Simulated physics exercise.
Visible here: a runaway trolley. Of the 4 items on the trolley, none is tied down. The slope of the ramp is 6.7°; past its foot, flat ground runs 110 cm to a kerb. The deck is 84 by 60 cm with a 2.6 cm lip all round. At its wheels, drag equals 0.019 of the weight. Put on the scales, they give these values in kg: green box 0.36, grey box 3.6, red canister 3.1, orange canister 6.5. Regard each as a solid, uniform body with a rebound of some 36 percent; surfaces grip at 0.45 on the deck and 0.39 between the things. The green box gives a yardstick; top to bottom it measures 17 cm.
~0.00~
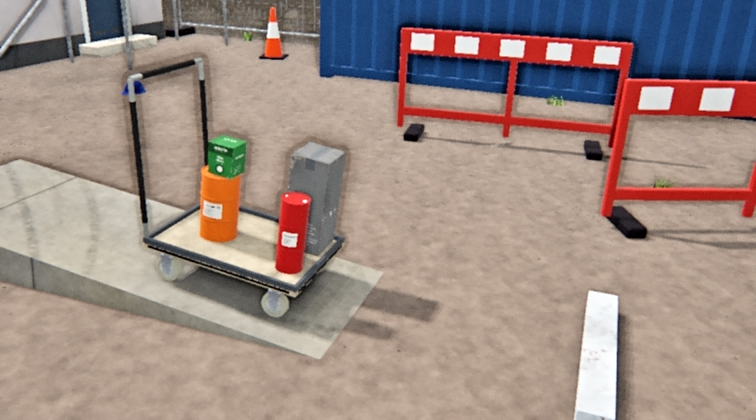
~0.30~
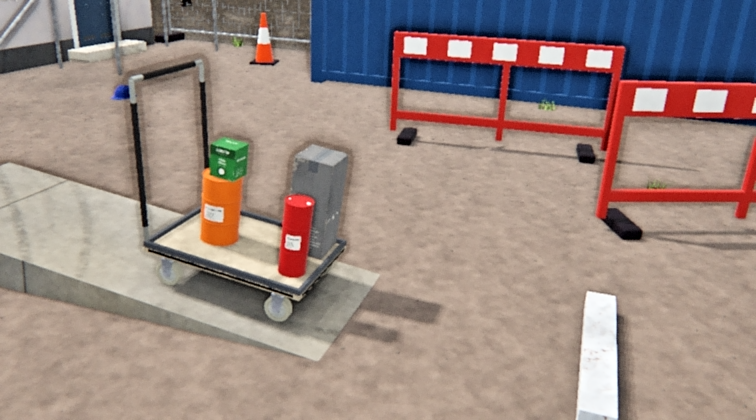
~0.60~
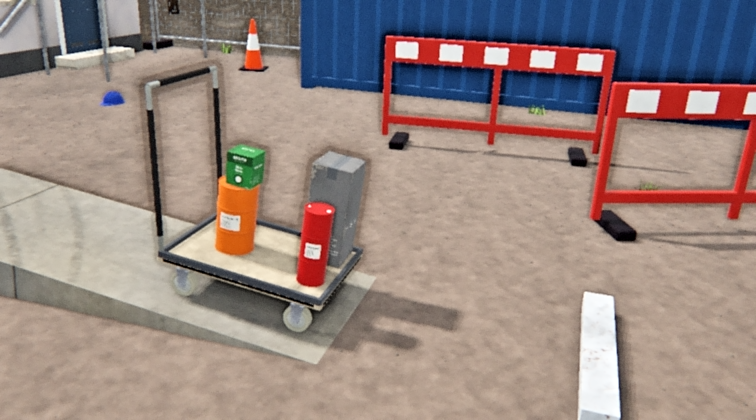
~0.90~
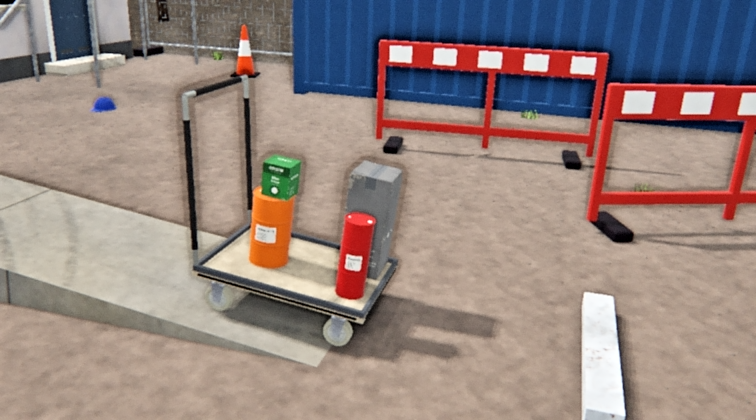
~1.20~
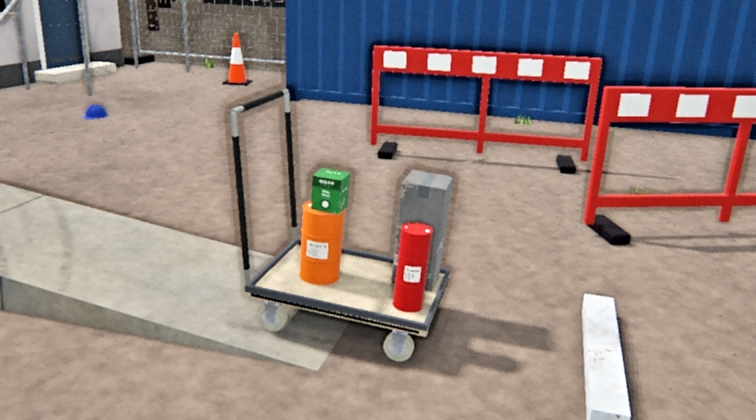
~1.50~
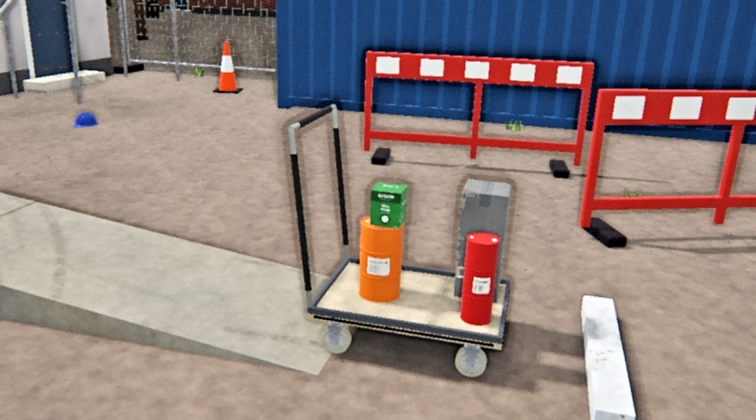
A flat trolley with a tall black handle rolls down a pale concrete ramp and onto brown dirt in a fenced yard, seen from slightly above. It carries an orange canister with a green box on top, a red canister and a grey box, with red-and-white barriers and a blue container behind. The trolley moves rightward, nearing a white kerb, as the camera shifts slightly.
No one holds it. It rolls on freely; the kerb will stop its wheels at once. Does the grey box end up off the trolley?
My guess is it never leaves.
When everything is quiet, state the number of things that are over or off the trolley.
Count: 1.
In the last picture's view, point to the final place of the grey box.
It comes to a stop close to (582, 253).
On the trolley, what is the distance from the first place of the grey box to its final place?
Roughly 2 cm.
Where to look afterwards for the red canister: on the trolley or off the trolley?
Red canister: Goes out of bounds.
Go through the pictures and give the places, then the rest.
In the first picture, kerb 133 cm ahead; grey box (314, 199); green box (227, 157).
In the second picture, kerb 130 cm ahead; orange canister (221, 207); green box (229, 160).
In the third picture, kerb 119 cm ahead; red canister (315, 245); orange canister (237, 215).
In the fourth picture, kerb 99 cm ahead; green box (281, 178); red canister (355, 257).
In the fifth picture, kerb 72 cm ahead; orange canister (322, 242); green box (330, 191).
In the sixth picture, kerb 41 cm ahead; grey box (482, 240); red canister (480, 279).
Around 2.00 s, trolley at the kerb; grey box shifted 4 cm near (586, 252); red canister shifted 4 cm; green box shifted 4 cm.
Around 2.40 s, trolley at the kerb; red canister now off the trolley; grey box tipped 11° against what carries it near (594, 251); green box shifted 10 cm.
Around 2.80 s, trolley at the kerb; grey box tipped 6° against what carries it near (576, 250); green box shifted 10 cm; orange canister shifted 8 cm.
Finally (4.0 s), off the trolley, red canister; not toppled but over 10 cm from the start, green box; the other 2 still in place (within 10 cm). Final places as that camera would see them, grey box near (582, 253).
